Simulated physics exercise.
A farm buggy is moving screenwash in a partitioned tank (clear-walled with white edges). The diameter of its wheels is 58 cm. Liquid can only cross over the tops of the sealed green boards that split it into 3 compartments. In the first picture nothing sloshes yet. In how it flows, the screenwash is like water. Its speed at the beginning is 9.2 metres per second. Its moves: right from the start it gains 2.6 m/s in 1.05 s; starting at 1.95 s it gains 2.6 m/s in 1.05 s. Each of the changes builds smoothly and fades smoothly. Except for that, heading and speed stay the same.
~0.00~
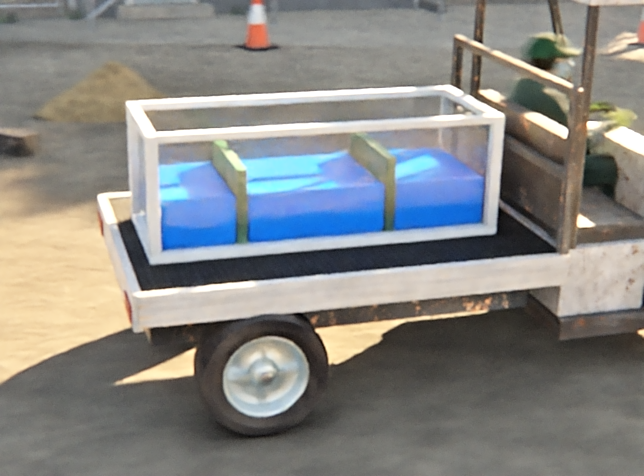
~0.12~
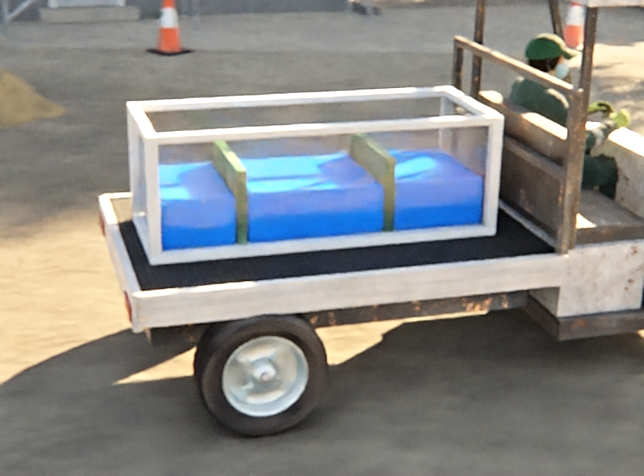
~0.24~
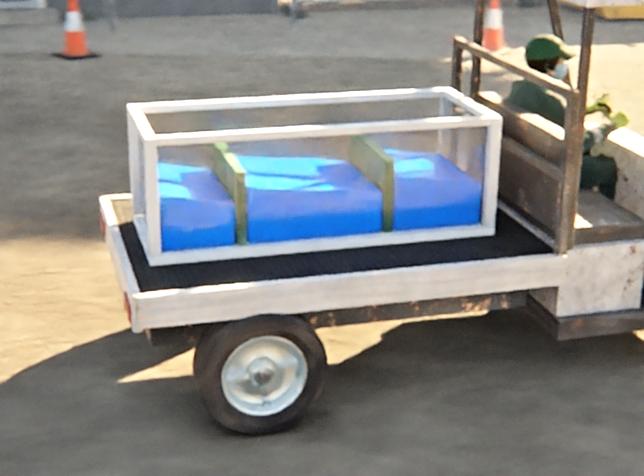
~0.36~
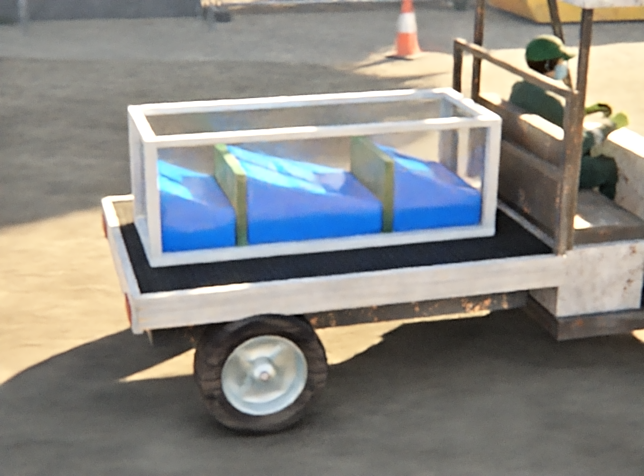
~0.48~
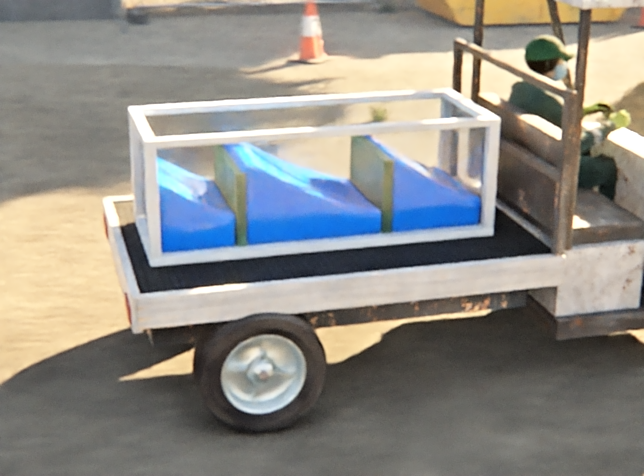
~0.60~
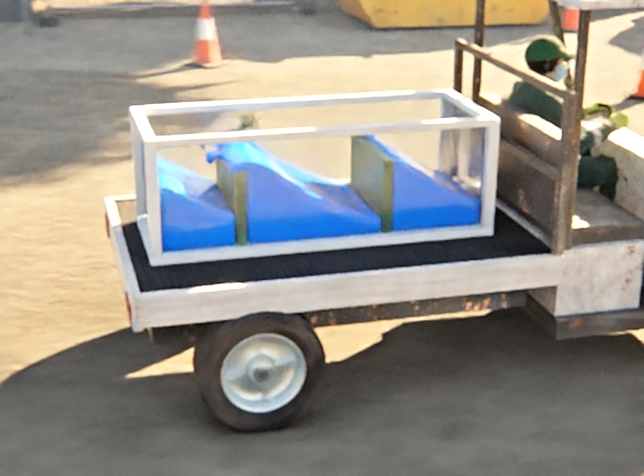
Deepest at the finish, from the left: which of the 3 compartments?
The first from the left.
Then, 1.40 s in, the mean depths from the left are 27, 23, 24 cm.
Then, 2.40 s in, the mean depths from the left are 27, 22, 24 cm.
Then, 3.50 s in, the mean depths from the left are 29, 21, 24 cm.
Then, 5.99 s in, the mean depths from the left are 29, 21, 24 cm.
